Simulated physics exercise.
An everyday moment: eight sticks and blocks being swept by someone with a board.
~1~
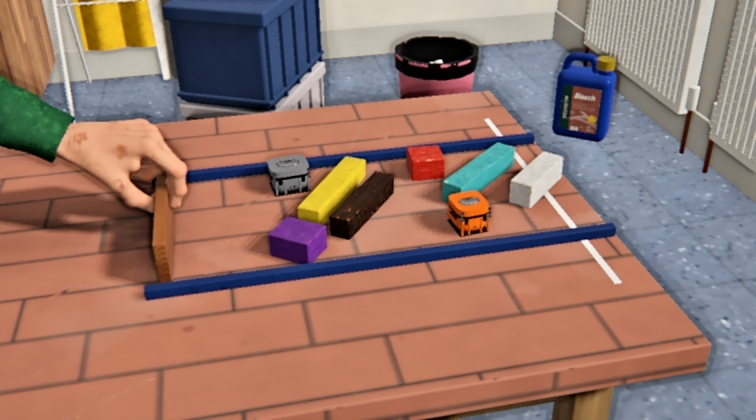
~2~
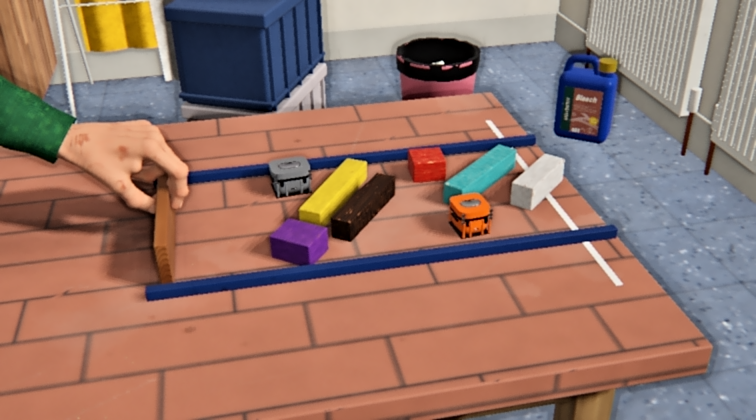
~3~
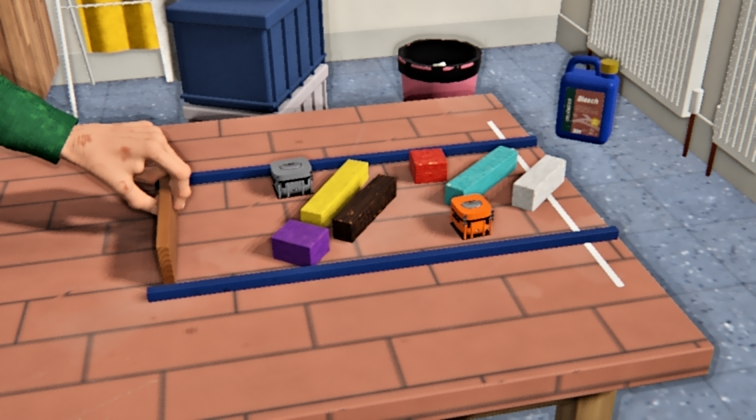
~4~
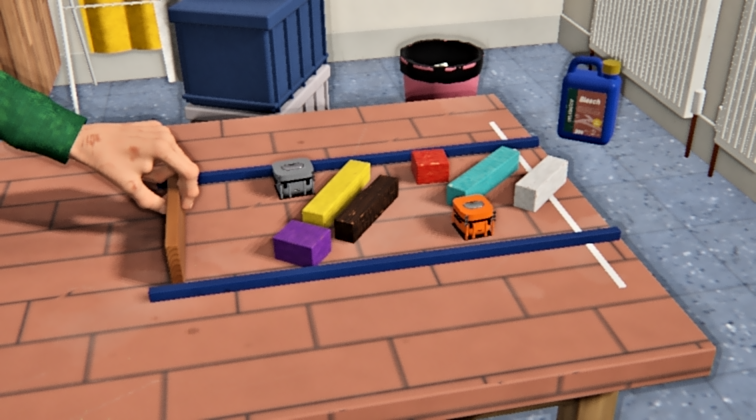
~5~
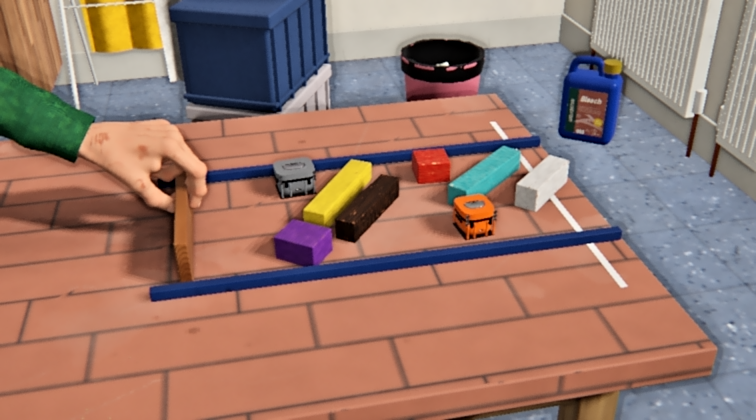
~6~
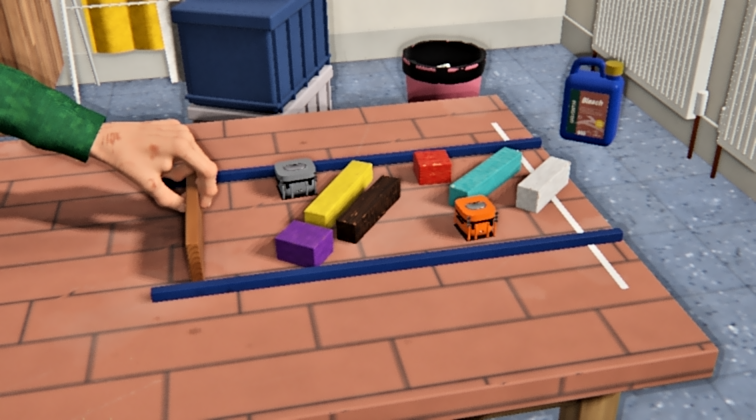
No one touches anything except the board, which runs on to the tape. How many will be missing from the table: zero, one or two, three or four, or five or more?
Most likely, upwards of four will tumble down.
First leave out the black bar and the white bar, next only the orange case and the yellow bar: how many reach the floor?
In order, the numbers are 4 and 3.
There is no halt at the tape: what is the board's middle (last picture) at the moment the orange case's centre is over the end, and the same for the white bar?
The middle is at (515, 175) when it's the orange case, and at (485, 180) when it's the white bar.
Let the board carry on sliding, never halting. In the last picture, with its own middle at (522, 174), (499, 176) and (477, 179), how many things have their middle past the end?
The counts would come out as 4, 2 and 0.
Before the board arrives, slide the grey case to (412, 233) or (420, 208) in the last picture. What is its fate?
Lab note - grey case, try one ends off, try two ends off.
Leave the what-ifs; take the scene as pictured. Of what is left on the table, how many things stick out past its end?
The tally is 2.
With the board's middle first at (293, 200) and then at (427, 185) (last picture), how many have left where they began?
So 2, and at the other place 7.
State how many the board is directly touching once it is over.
It touches 2.
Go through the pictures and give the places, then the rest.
White bar (537, 179); turquoise bar (480, 174); orange case (468, 213); board (165, 211); tape (541, 186), in the first frame.
Turquoise bar (481, 175); black bar (365, 206), in the second frame.
Orange case (471, 217); grey case (292, 178), in the third frame.
White bar (541, 183); yellow bar (338, 194), in the fourth frame.
Turquoise bar (485, 176); red block (431, 166), in the fifth frame.
White bar (544, 184); turquoise bar (487, 178); orange case (475, 218); board (195, 211); tape (548, 191), in the sixth frame.
Soon after, none off yet; white bar at rest near (544, 184); turquoise bar at rest near (487, 178); orange case at rest near (475, 218).
After that, none off yet; white bar at rest near (544, 184); turquoise bar displaced a little near (500, 180); orange case displaced a little near (489, 215).
And then, none off yet; white bar tilting a little near (598, 189); turquoise bar displaced about its own width near (574, 184); orange case displaced well along near (593, 217).
In the end, the number that fall off is five or more; gone, yellow bar, black bar, red block, orange case, turquoise bar and white bar.
